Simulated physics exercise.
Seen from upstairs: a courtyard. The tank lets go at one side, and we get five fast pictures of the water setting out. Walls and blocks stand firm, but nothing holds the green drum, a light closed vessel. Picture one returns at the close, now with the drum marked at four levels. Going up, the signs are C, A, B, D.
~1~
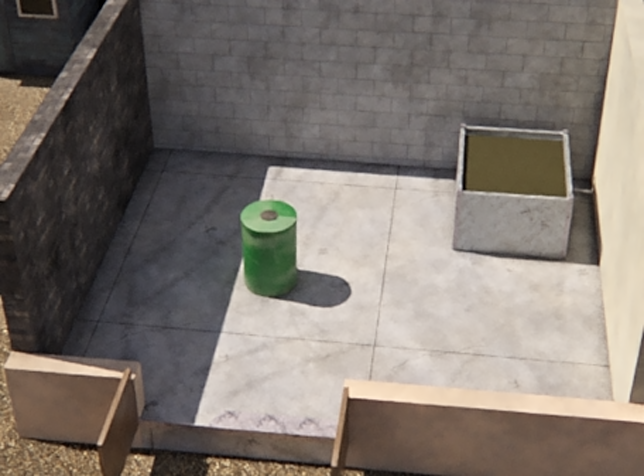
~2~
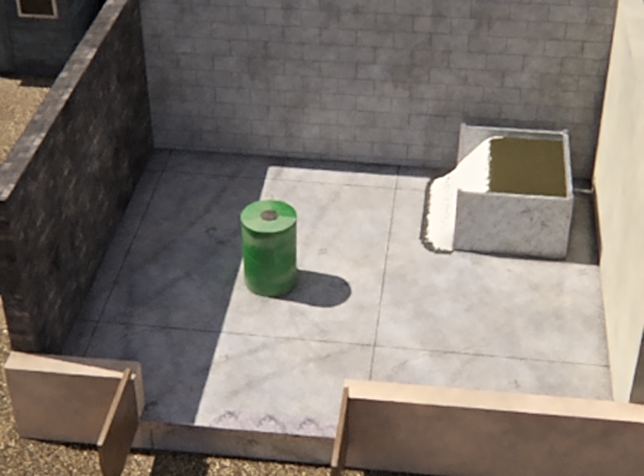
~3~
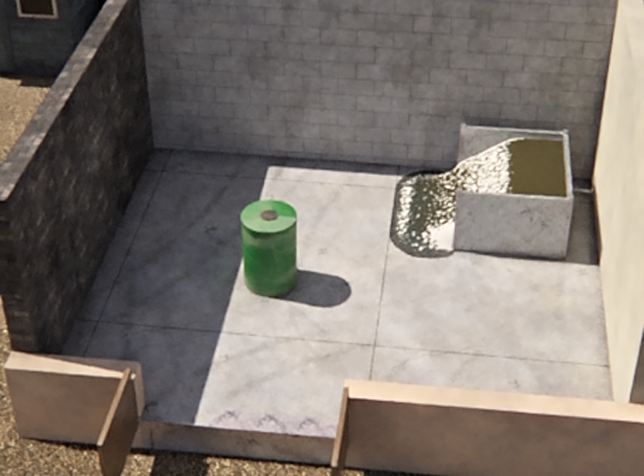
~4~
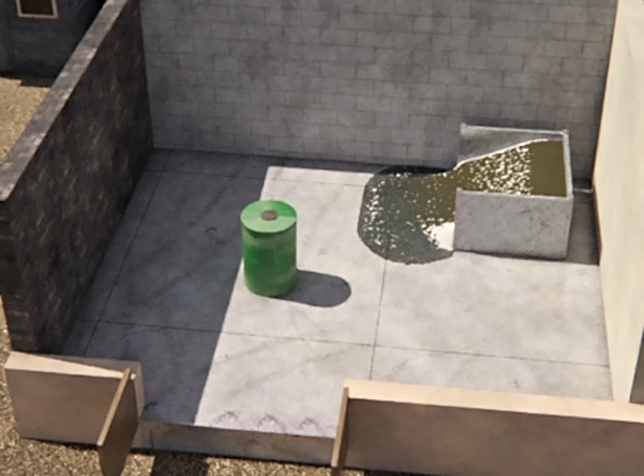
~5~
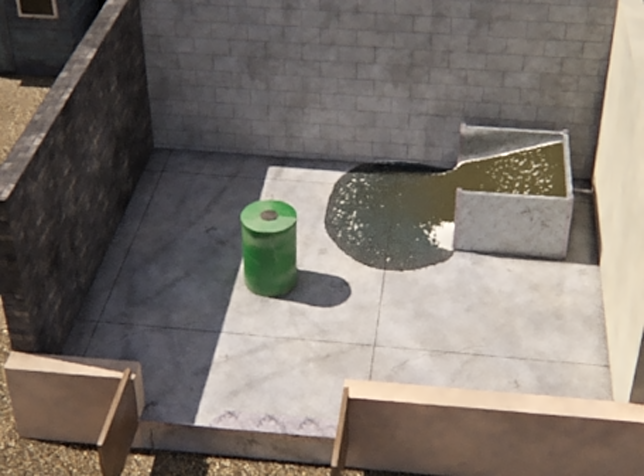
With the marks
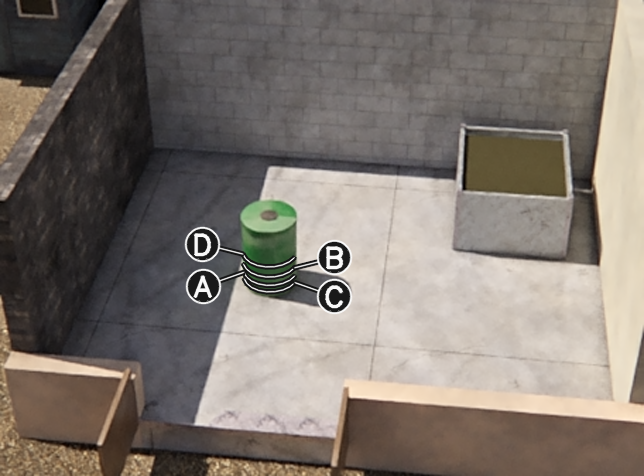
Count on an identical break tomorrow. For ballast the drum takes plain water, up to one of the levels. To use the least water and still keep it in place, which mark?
The limit is A.
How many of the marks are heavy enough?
Three of the four.
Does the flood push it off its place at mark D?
No, that is safe.
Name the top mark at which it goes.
Mark C.
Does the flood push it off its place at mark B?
No, that is safe.
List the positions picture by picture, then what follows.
The first picture shows lid of the green drum at (268, 215); tank full, its middle at (514, 167); open gate at (242, 374).
In the second picture, 2 % of the ground under water, its edge towards the drum at (432, 241).
In the third picture, 5 % of the ground under water, its edge towards the drum at (399, 236).
In the fourth picture, 8 % of the ground under water, its edge towards the drum at (381, 248).
The fifth picture shows lid of the green drum at (268, 215); 12 % of the ground under water, its edge towards the drum at (353, 249).
In white, A at (266, 285); B at (266, 276); C at (266, 291); D at (265, 266); from the bottom up C, A, B, D.
With A, it does not move.
With B, it does not move.
With C, it is pushed about its own width away.
With D, it does not move.
